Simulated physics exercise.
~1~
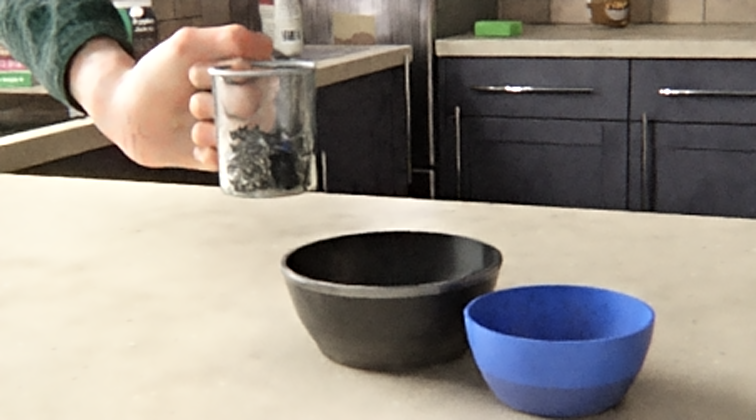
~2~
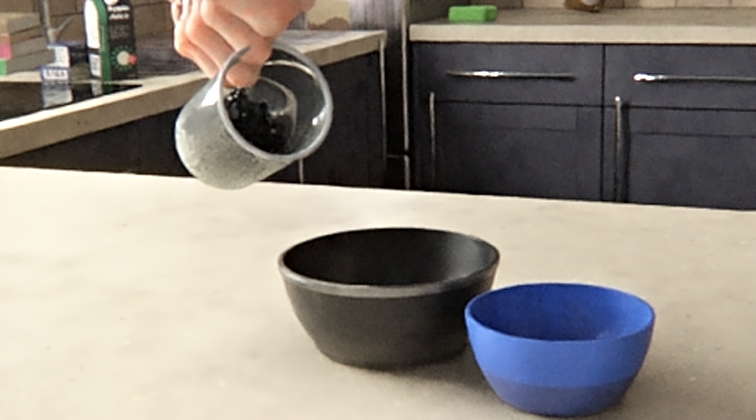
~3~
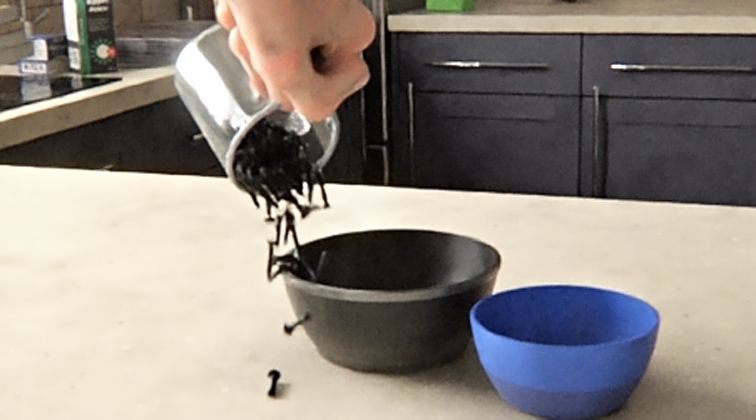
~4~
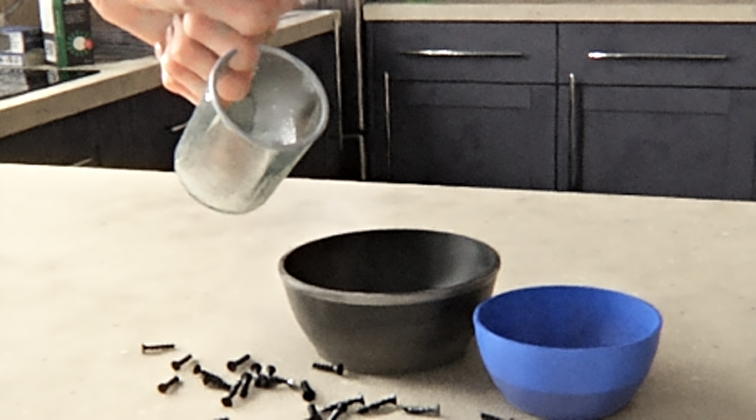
On a kitchen counter, a hand tips a glass cup of black screws over a black bowl, spilling some beside it.
